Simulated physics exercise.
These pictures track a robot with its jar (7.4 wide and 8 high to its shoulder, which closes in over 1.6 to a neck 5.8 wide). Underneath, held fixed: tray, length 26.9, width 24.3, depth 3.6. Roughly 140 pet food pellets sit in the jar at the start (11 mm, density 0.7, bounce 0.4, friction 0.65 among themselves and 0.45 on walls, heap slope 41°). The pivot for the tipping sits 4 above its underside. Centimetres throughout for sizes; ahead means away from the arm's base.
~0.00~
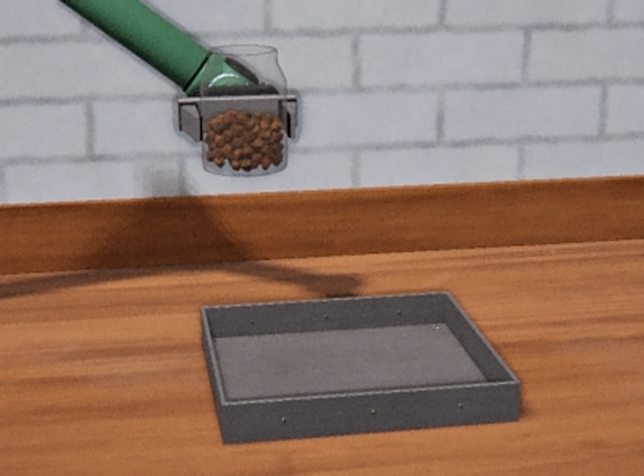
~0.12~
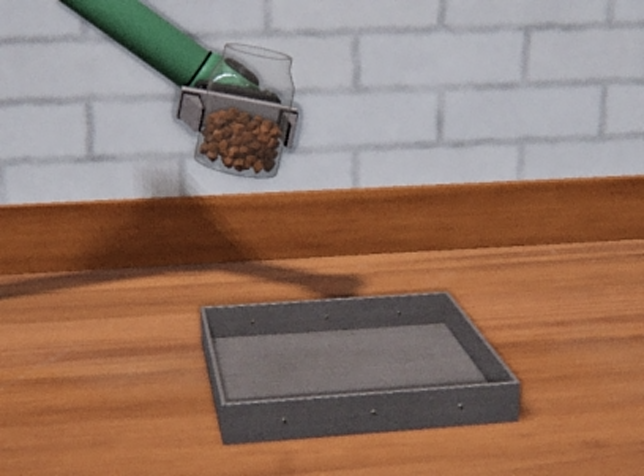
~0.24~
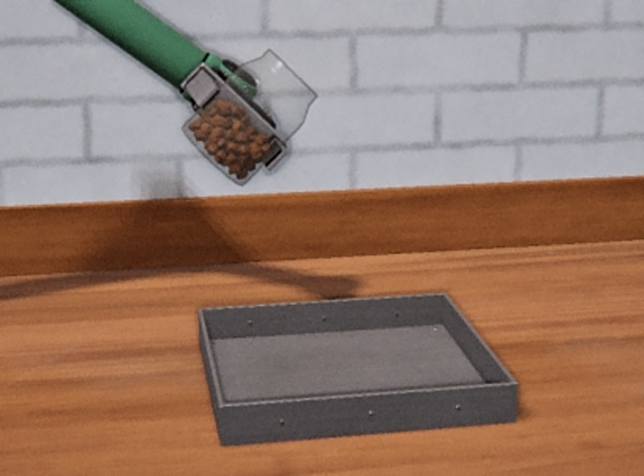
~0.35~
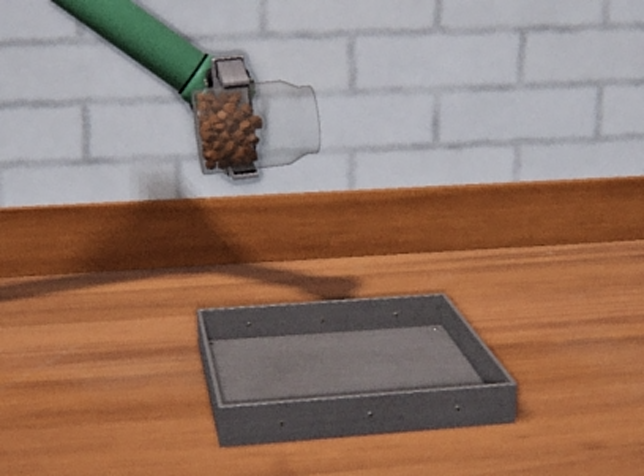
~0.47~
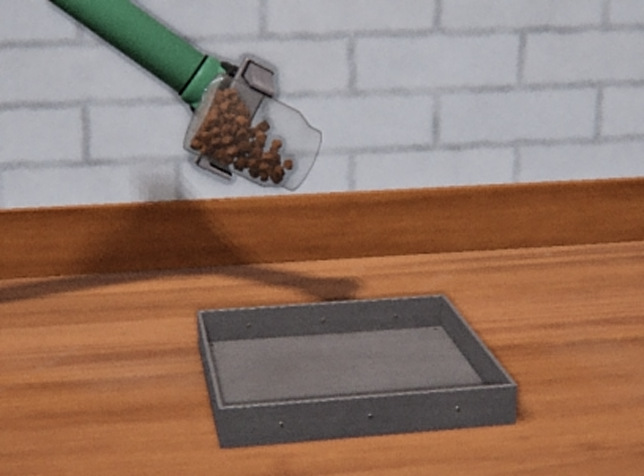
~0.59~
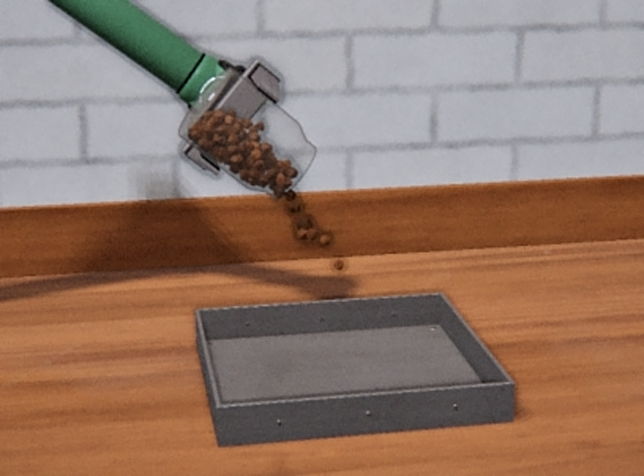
A green robot arm reaches in from the upper left, holding a clear jar of brown pellets in a grey gripper before a white brick wall. Below, an empty dark grey tray sits on a wooden surface, seen from slightly above by a nearly still camera. The arm tips the jar rightward until its mouth points down, and pellets slide along it and begin dropping out in a thin stream.
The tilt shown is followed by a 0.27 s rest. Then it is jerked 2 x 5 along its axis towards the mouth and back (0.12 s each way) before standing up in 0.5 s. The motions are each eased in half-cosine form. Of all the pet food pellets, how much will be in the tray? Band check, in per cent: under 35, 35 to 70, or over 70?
Over 70 per cent.
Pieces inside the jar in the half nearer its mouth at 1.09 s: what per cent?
100 %, about.
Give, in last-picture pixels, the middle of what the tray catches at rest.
Roughly at pixel (372, 370).
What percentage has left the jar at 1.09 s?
About 80 percent.
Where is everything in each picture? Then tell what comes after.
The first picture shows jar middle at (244, 125), upright; upper third of the load around (244, 126), from x 210 to 280, top at y 115; 142 in the jar.
The second picture shows jar middle at (244, 126), tipped 12°; upper third of the load around (235, 126), from x 205 to 275, top at y 115.
The third picture shows jar middle at (241, 127), tipped 45°; upper third of the load around (226, 122), from x 195 to 265, top at y 105.
The fourth picture shows jar middle at (240, 128), tipped 86°; upper third of the load around (221, 112), from x 200 to 255, top at y 95.
The fifth picture shows jar middle at (240, 129), tipped 118°; upper third of the load around (221, 114), from x 195 to 290, top at y 95.
The sixth picture shows jar middle at (238, 127), tipped 131°; upper third of the load around (221, 130), from x 195 to 340, top at y 115; 136 in the jar, 6 in flight or on a rim.
After 1.09 s, tipped 131°, highest piece 23 above the table; 73 in the tray, 31 in the jar, 38 in flight or on a rim.
After 1.59 s, tipped 66°, highest piece 8 above the table; 142 in the tray.
After 2.04 s, upright, highest piece 2 above the table; 142 in the tray.
After 2.74 s, upright, highest piece 2 above the table; 142 in the tray.
At rest, 142 in the tray. That is 100 % in the tray.
